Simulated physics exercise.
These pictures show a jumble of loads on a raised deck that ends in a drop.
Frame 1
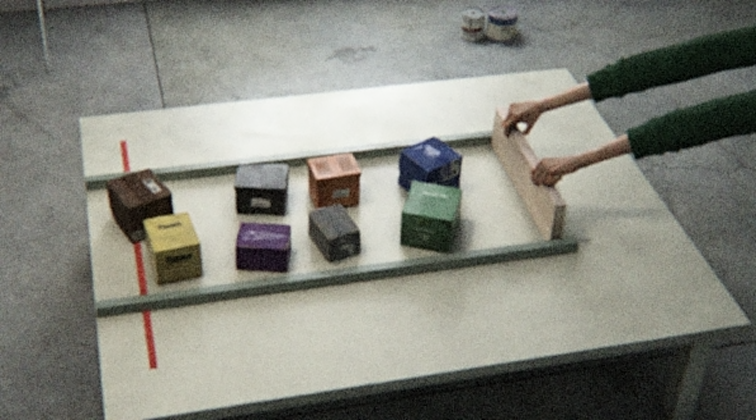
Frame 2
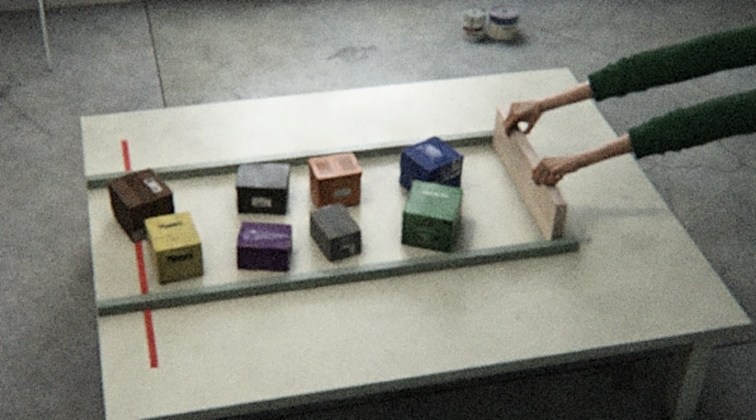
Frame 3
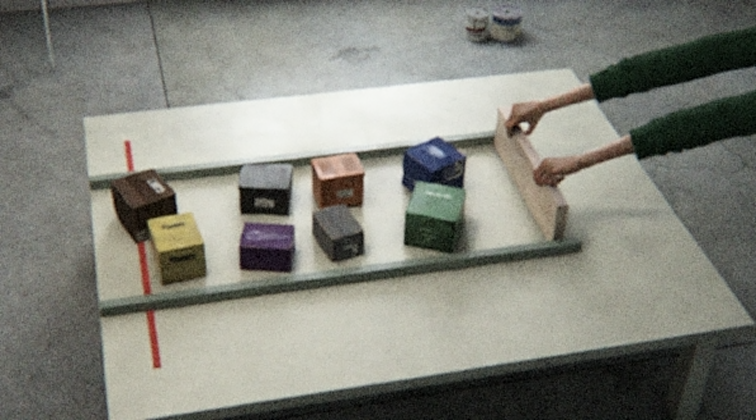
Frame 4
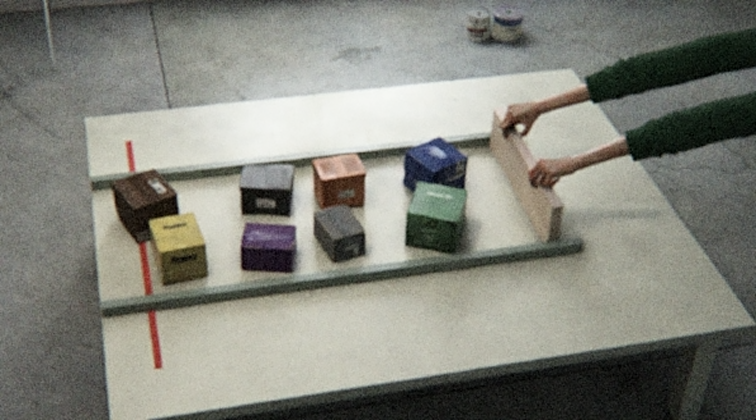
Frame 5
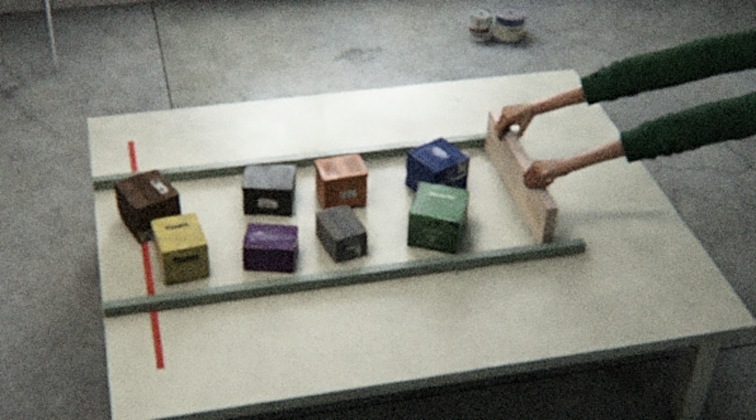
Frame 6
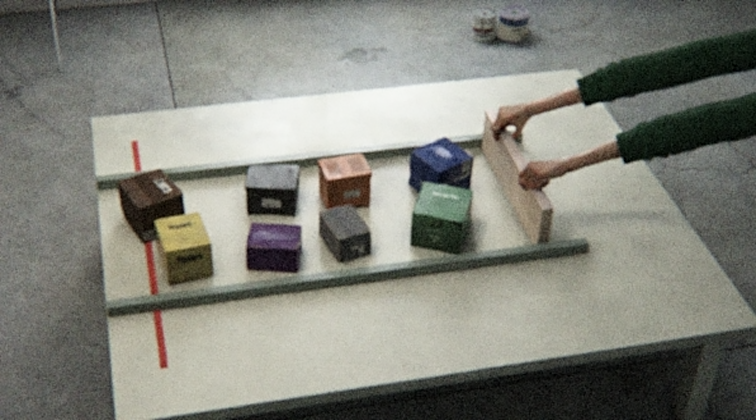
On a pale table, two hands slide a wooden plank slightly left toward several colored boxes.
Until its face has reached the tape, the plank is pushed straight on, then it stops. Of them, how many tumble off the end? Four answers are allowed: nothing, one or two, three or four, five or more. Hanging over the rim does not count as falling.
You'd find the ones that came down come in at more than four here.
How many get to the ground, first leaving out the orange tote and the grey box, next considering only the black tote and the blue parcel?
The count is 4 in one try and 4 in the other, in that order.
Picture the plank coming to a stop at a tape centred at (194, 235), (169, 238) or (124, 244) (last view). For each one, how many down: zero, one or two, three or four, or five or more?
Result per tape, in order - 3 or 4 / five or more / five or more.
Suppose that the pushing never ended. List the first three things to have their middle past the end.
First the brown parcel, then the yellow box, then the black tote.
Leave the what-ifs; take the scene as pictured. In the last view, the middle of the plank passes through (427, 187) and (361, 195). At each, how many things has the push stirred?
At the first spot the count is 2, and at the second it is 6.
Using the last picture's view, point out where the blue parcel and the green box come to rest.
You'll see the blue parcel at (119, 204), with the green box at (124, 265).
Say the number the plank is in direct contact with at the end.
Looks like 2 of them, all told.
A little later, none off yet; brown parcel at rest near (152, 205); yellow box at rest near (184, 248); purple parcel at rest near (274, 248).
Next, none off yet; brown parcel shifted a little near (136, 205); yellow box shifted a little near (159, 250); purple parcel shifted about its own width near (211, 260).
Later still, two off so far; brown parcel fallen near (59, 320); yellow box dropping near (50, 353); purple parcel shifted well along near (109, 273).
When it is over, the number that fall off is five or more; down, orange tote, grey box, black tote, purple parcel, yellow box and brown parcel.
